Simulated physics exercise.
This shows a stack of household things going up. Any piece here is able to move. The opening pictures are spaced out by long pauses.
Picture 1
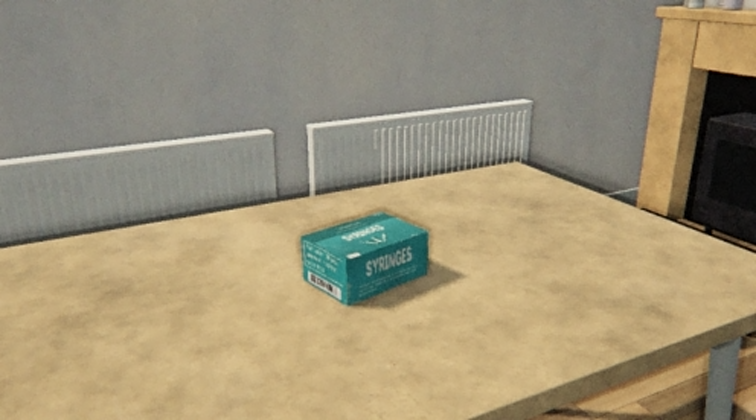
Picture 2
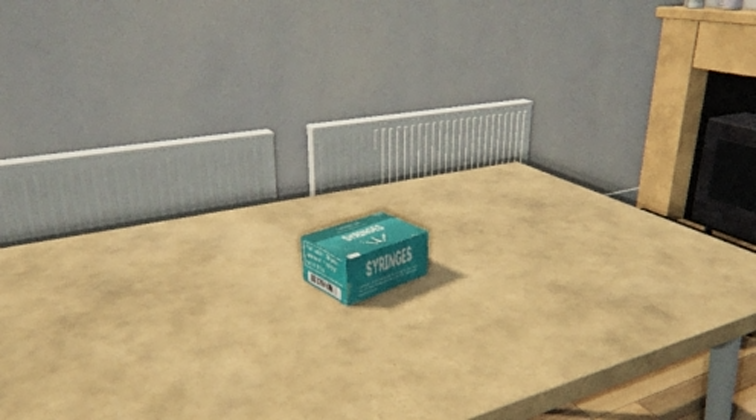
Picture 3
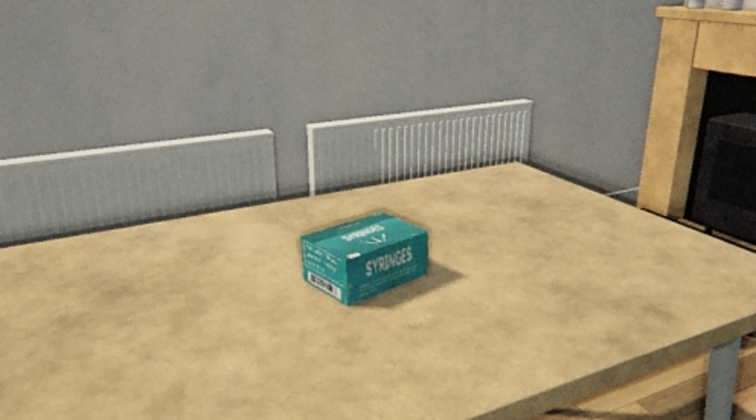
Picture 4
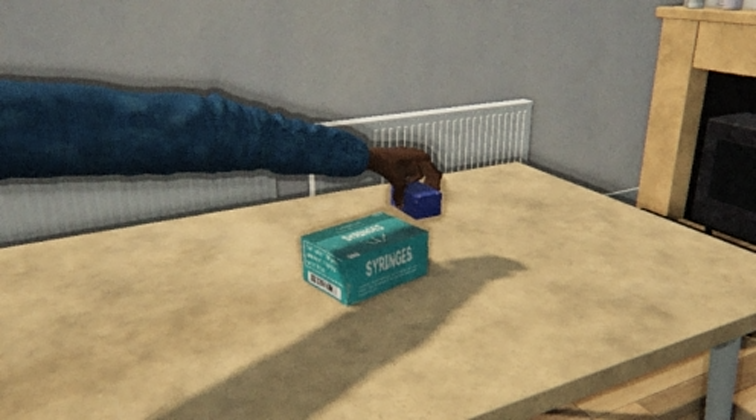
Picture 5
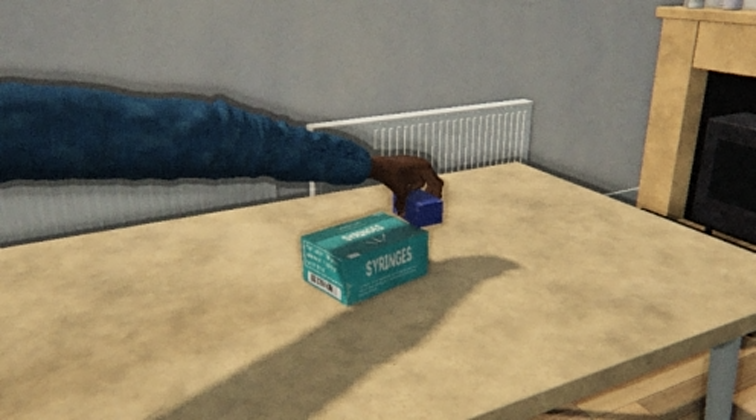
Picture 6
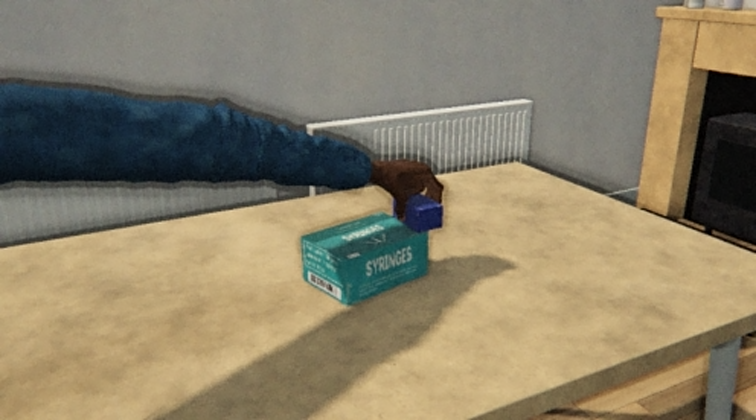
A turquoise box of syringes sat alone and still on a table, then an arm in a blue sleeve reached in from the left and lowered a small blue block slightly at the box's back right edge.
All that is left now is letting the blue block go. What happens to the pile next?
Most likely the pile fails.
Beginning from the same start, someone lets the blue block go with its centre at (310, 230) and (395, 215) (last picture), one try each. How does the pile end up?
The first try leaves the pile knocked down, the second leaves it standing.
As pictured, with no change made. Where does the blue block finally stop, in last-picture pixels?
End position: Approximately (436, 254).
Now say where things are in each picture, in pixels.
In the first frame, the last thing is not in view yet; turquoise box (366, 256).
In the second frame, the last thing is not in view yet; turquoise box (366, 256).
In the third frame, the last thing is not in view yet; turquoise box (366, 256).
The fourth frame shows coming down; blue block (416, 199); turquoise box (366, 256).
The fifth frame shows coming down; blue block (417, 207); turquoise box (366, 256).
The sixth frame shows set down, still held; blue block (417, 211); turquoise box (366, 256).
Then, 0.30 s on from there, blue block now fallen.
Then, 0.40 s on from there, things are still on the move.
In the end, fallen, blue block; turquoise box unmoved. At the end, from the last picture's camera, blue block near (436, 254). The pile loses its balance.
